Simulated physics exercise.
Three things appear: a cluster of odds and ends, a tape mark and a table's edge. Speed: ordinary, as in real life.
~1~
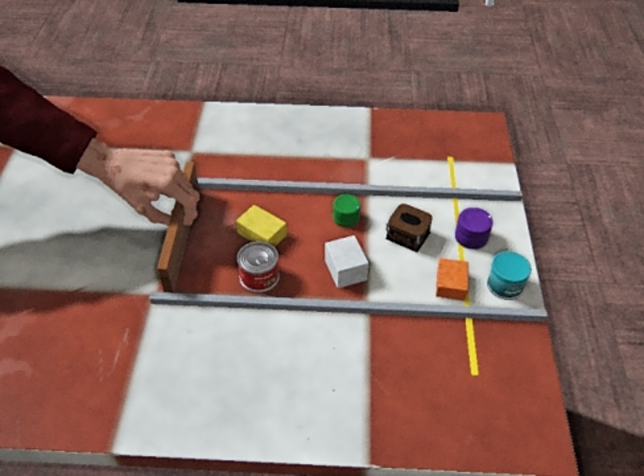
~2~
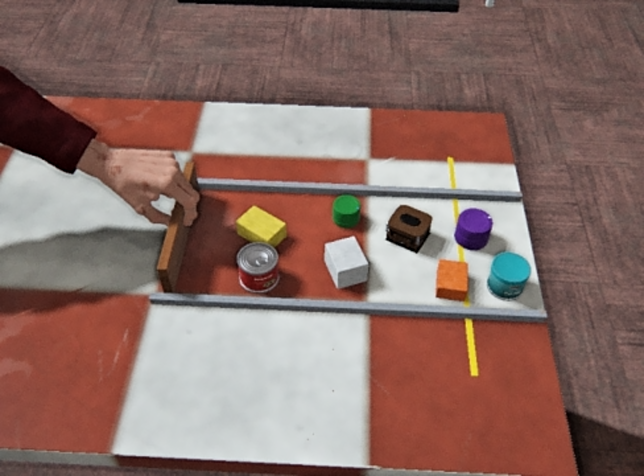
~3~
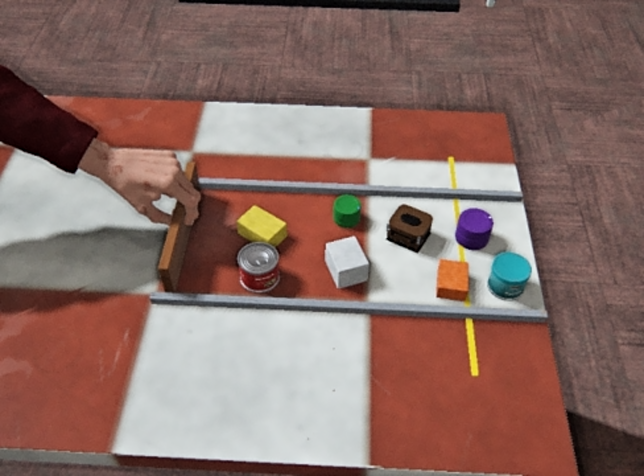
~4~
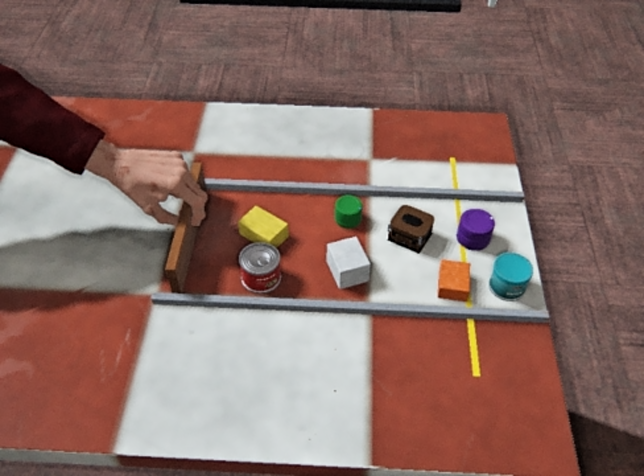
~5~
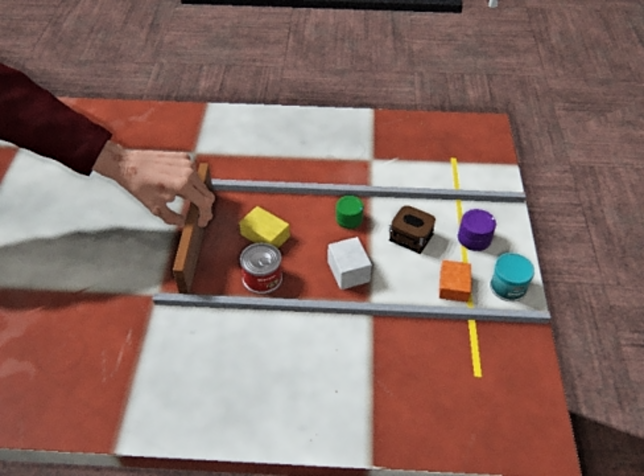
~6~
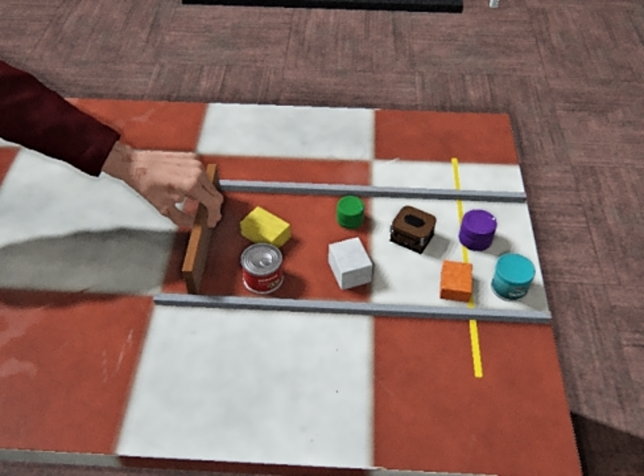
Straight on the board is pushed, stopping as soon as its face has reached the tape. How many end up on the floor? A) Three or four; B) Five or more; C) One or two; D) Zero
Answer: C.
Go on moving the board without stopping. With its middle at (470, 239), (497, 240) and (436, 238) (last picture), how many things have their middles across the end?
Counts by place: 2 / 4 / 0.
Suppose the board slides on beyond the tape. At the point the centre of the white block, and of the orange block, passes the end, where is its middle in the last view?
First near (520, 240), second near (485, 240).
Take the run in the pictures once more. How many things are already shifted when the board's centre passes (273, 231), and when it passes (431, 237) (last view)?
2, then 8.
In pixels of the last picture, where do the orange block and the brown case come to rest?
The orange block settles near (524, 284); as for the brown case, near (526, 229).
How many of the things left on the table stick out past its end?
The tally is 1.
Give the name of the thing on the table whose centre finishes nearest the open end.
Brown case.
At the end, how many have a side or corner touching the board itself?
4 of them.
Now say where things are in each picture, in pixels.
The first picture shows turquoise pot (509, 276); purple lid (474, 228); orange block (452, 279); board (180, 225); tape (461, 251).
The second picture shows purple lid (473, 229); brown case (409, 228).
The third picture shows orange block (453, 280); green lid (347, 212).
The fourth picture shows turquoise pot (510, 277); board (188, 226).
The fifth picture shows purple lid (477, 230); red tin (262, 269).
The sixth picture shows turquoise pot (513, 278); purple lid (477, 230); orange block (456, 281); board (204, 228); tape (465, 253).
Soon after, none off yet; turquoise pot at rest near (513, 278); purple lid at rest near (477, 230); orange block at rest near (456, 281).
Then, none off yet; turquoise pot at rest near (513, 278); purple lid moving near (483, 230); orange block at rest near (456, 281).
At rest, the number that fall off is one or two; fallen, purple lid and turquoise pot.
